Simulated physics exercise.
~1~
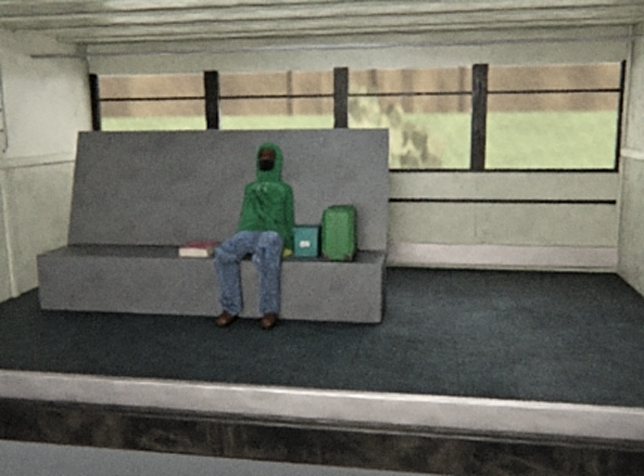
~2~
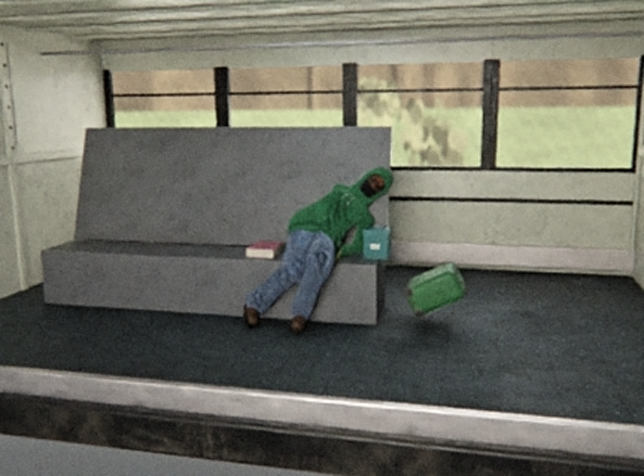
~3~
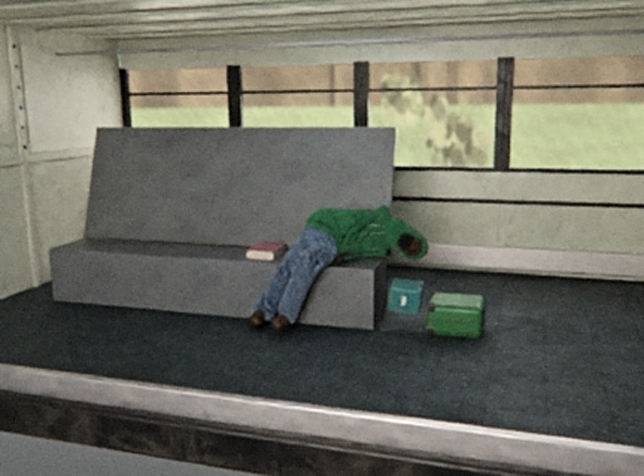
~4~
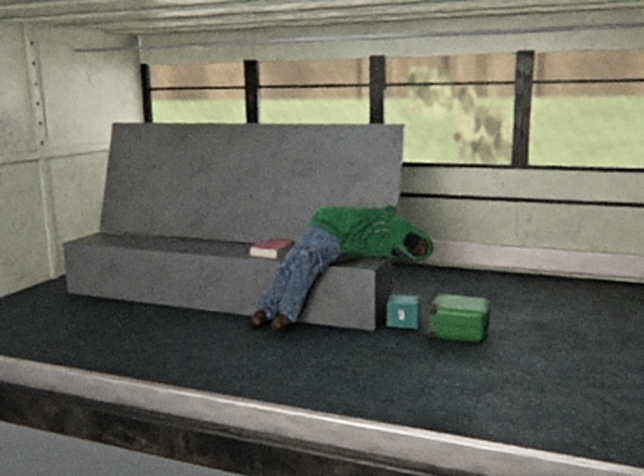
A person in a green hood and blue jeans sits slumped on a grey bench inside a pale tram-like car with windows behind, seen from the open side. A pink folder or book lies to the left, with a teal tub and an upright green case to the right. The sleeper topples right as the green case tumbles off the bench end. The teal tub follows it to the dark floor, and the folder slides slightly right. The view drifts slightly sideways. Finally the sleeper lies folded over the bench end, hips still on the seat, folder still aboard.
